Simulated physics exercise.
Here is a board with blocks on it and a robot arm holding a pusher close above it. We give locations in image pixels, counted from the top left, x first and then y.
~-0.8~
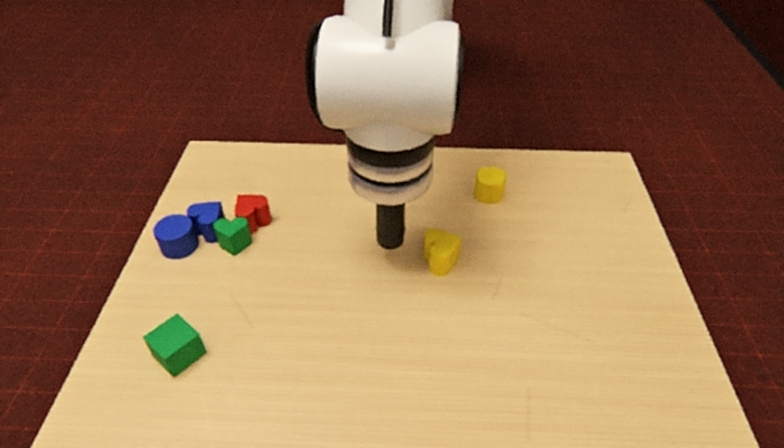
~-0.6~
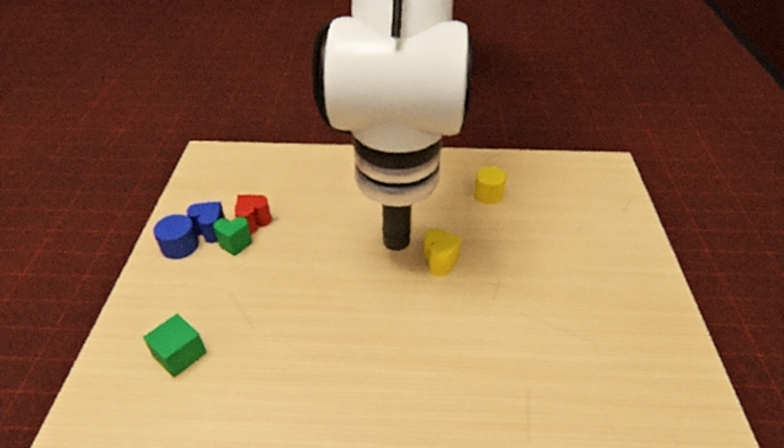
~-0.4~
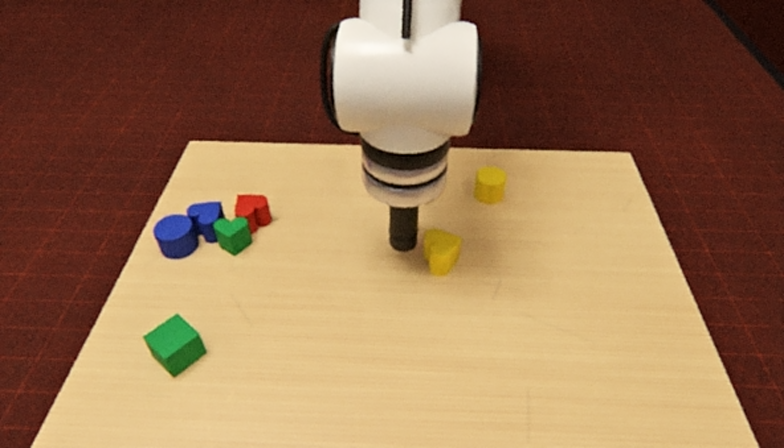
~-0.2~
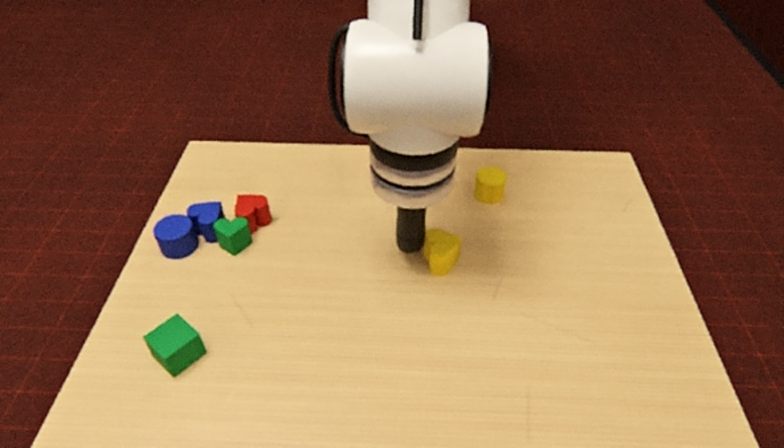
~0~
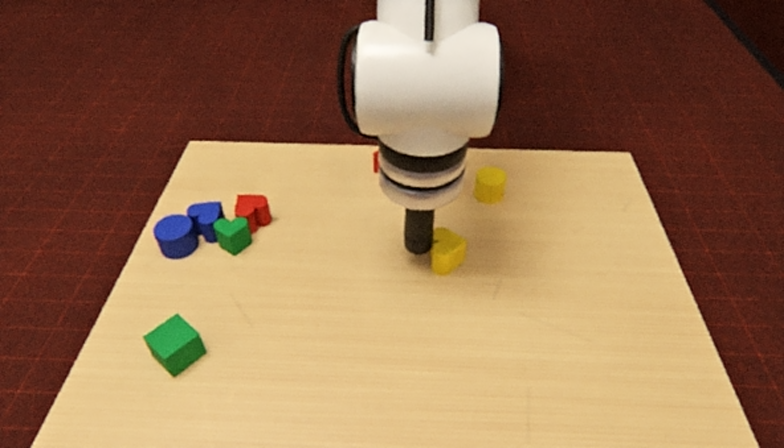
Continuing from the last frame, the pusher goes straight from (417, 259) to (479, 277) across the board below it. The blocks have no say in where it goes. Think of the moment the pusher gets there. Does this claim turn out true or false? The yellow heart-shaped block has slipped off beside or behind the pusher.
Answer: False.
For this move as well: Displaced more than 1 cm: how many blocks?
In total, one block gets moved by over 1 cm.
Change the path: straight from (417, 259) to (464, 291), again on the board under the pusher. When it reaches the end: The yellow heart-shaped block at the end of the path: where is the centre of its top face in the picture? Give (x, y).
I think it will end close to (470, 247).
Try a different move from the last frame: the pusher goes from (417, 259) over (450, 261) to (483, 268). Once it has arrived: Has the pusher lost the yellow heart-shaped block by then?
It seems not.
What follows on the original path. Halfway along, pusher (450, 254); yellow heart-shaped block (477, 246).
At the end, pusher (482, 263); yellow heart-shaped block (508, 251), turned 15° anticlockwise.
